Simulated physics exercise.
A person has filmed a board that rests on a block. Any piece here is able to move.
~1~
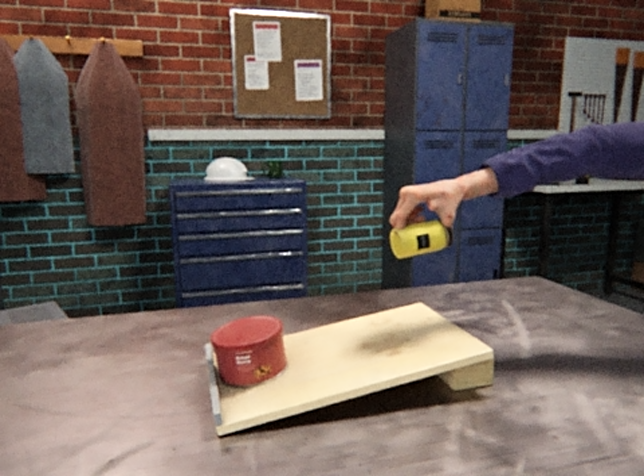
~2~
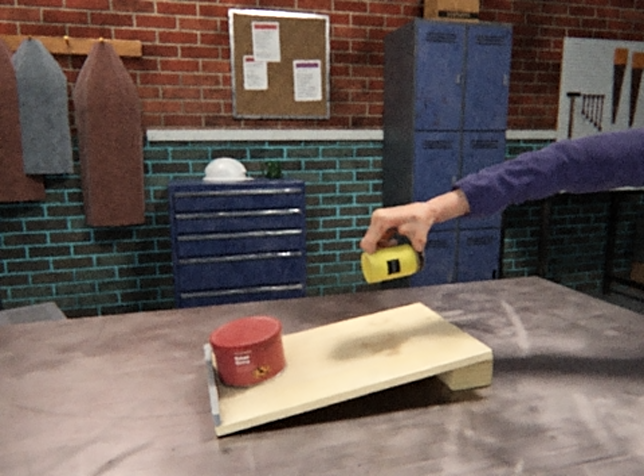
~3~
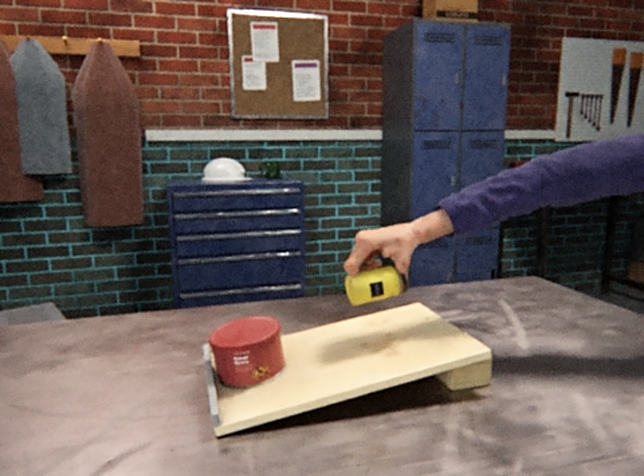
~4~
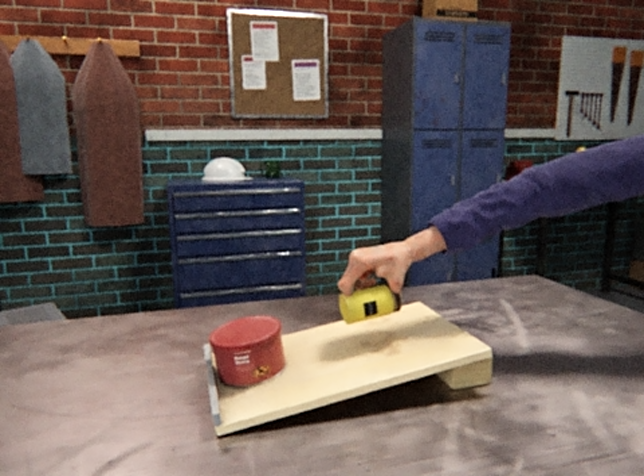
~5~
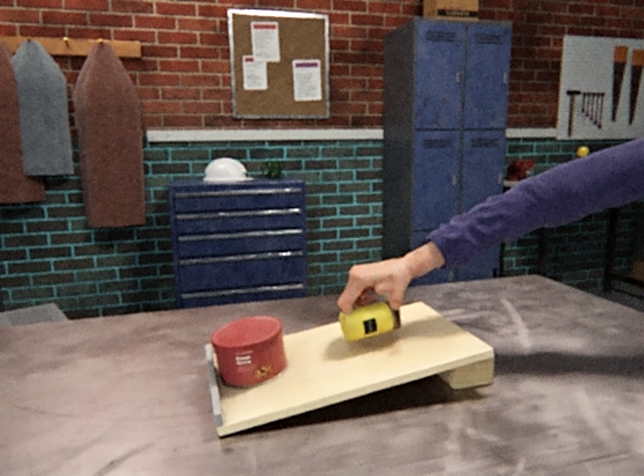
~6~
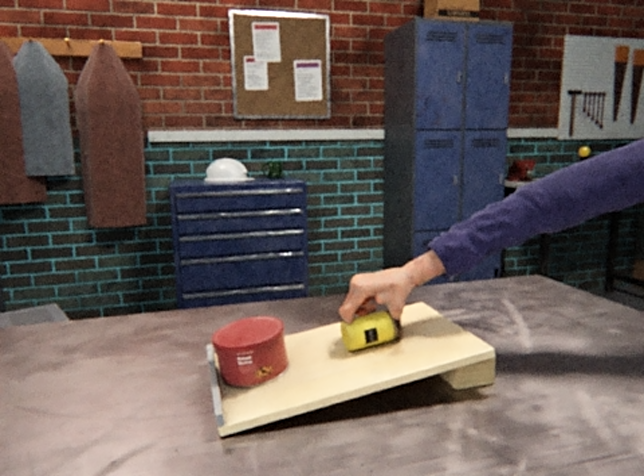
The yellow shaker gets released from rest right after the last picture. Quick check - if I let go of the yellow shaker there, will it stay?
It stays.
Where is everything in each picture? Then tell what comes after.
The first frame shows still above its spot; yellow shaker (422, 239); red tub (251, 351).
The second frame shows still above its spot; yellow shaker (393, 263); red tub (250, 351).
The third frame shows still above its spot; yellow shaker (377, 284); red tub (249, 351).
The fourth frame shows still above its spot; yellow shaker (370, 304); red tub (249, 351).
The fifth frame shows still above its spot; yellow shaker (370, 321); red tub (251, 351).
The sixth frame shows in place under the hand; yellow shaker (371, 330); red tub (252, 351).
Then, 0.30 s after the last picture, nothing has stirred.
Then, 0.70 s after the last picture, yellow shaker resting near (371, 330).
At rest, both in place. Seen from the same camera at the end, yellow shaker near (371, 330). The yellow shaker stays where it is put.
